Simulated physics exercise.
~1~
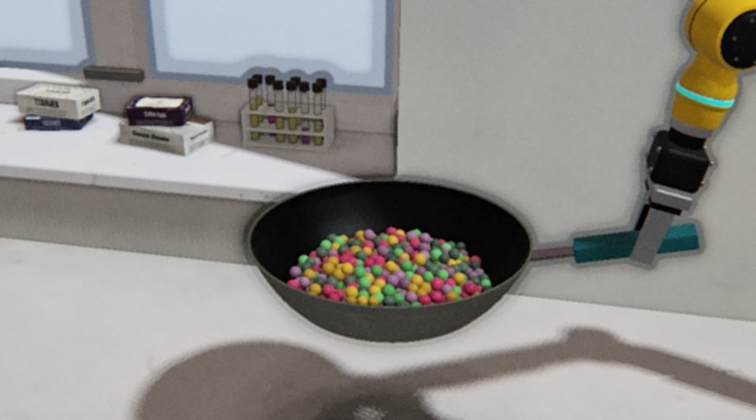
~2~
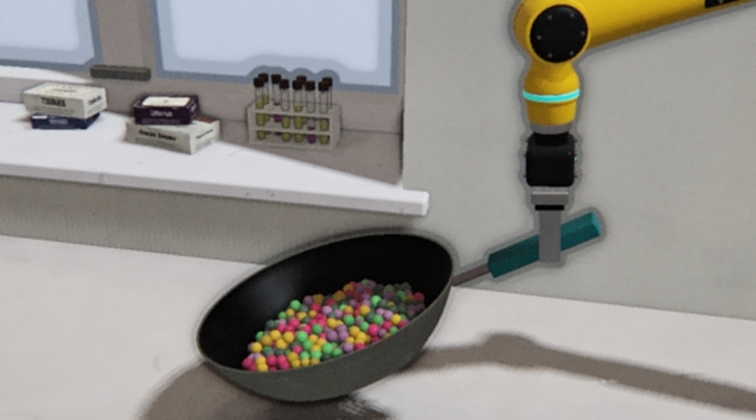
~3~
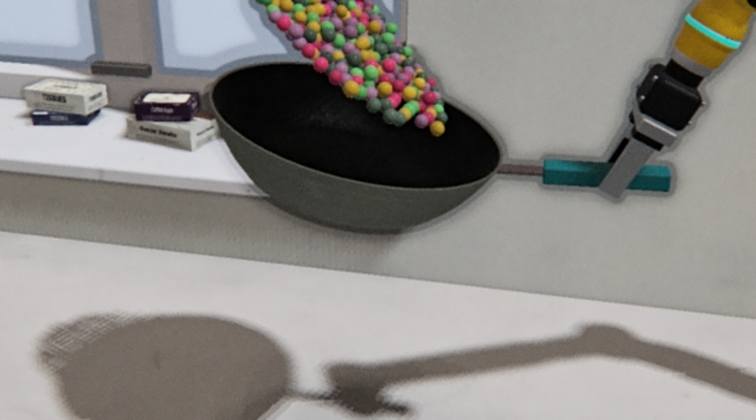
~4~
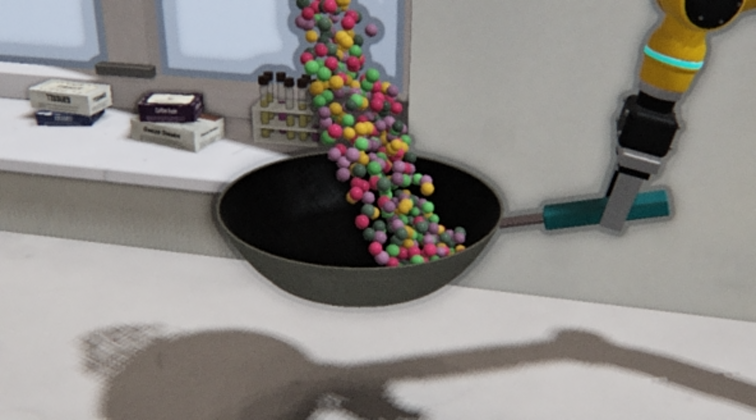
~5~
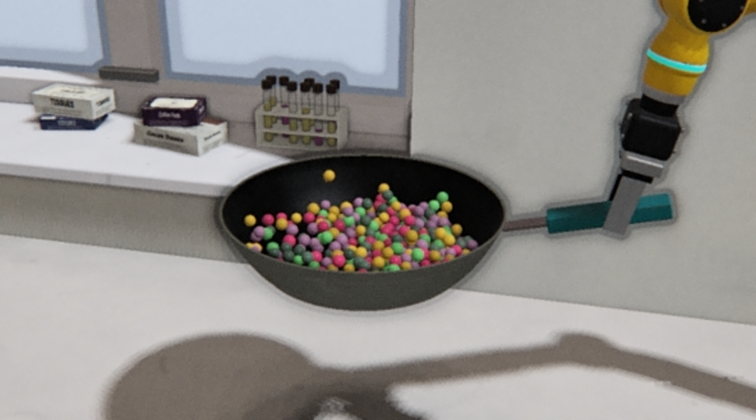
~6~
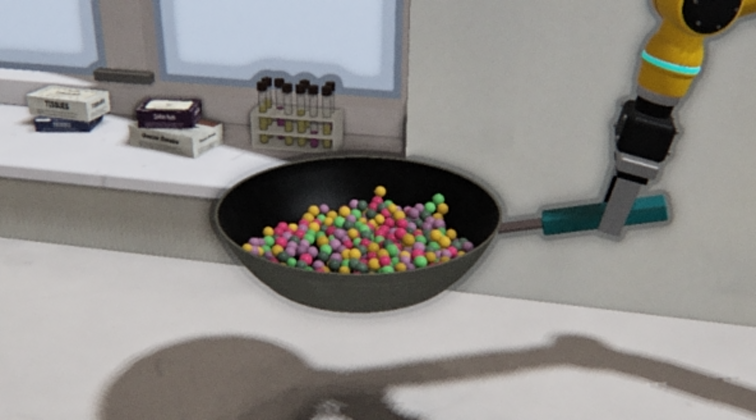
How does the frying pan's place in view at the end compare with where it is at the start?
At the end the frying pan sits a little further left and slightly higher than it does at the start.
